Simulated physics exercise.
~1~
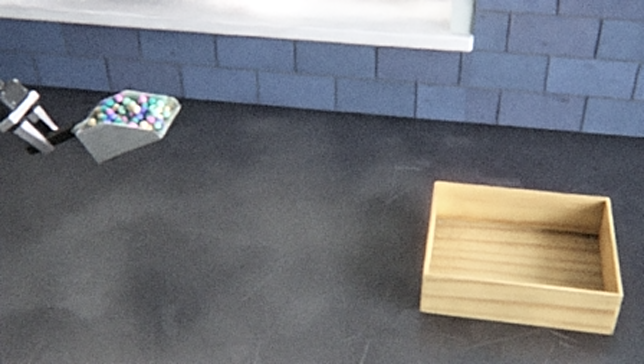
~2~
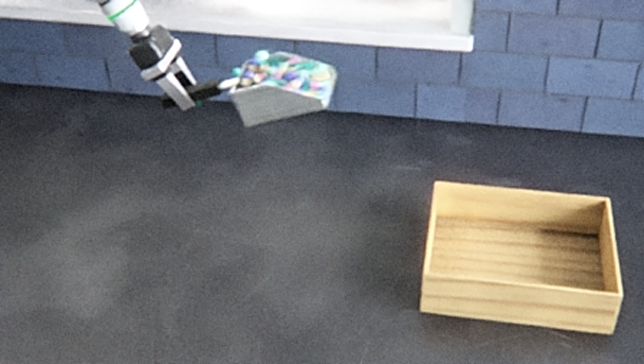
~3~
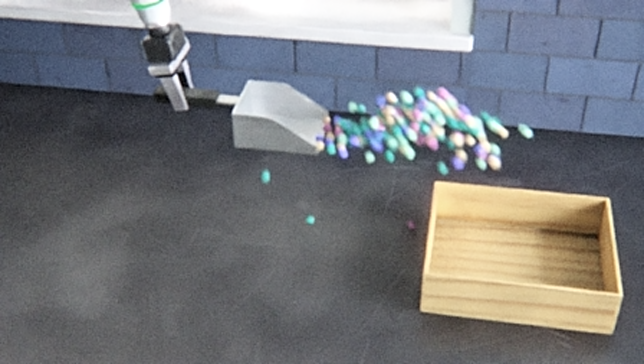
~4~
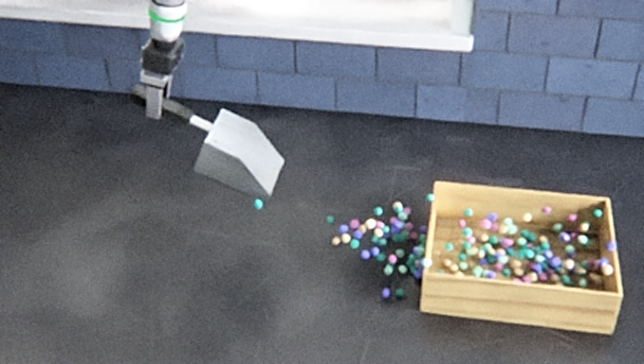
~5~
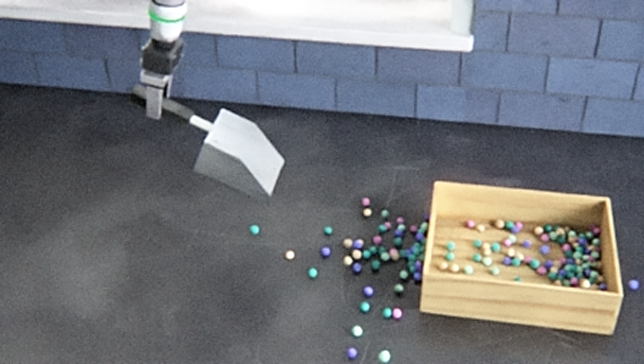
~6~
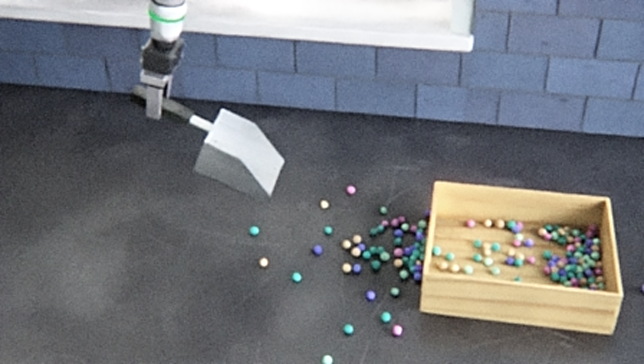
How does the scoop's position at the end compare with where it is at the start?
The scoop starts near the left edge, close to the wall. By the end it is farther right and a little lower in the view, though still to the left of the wooden box.
A robot arm flings colorful balls from a scoop, most into a wooden box, others outside.
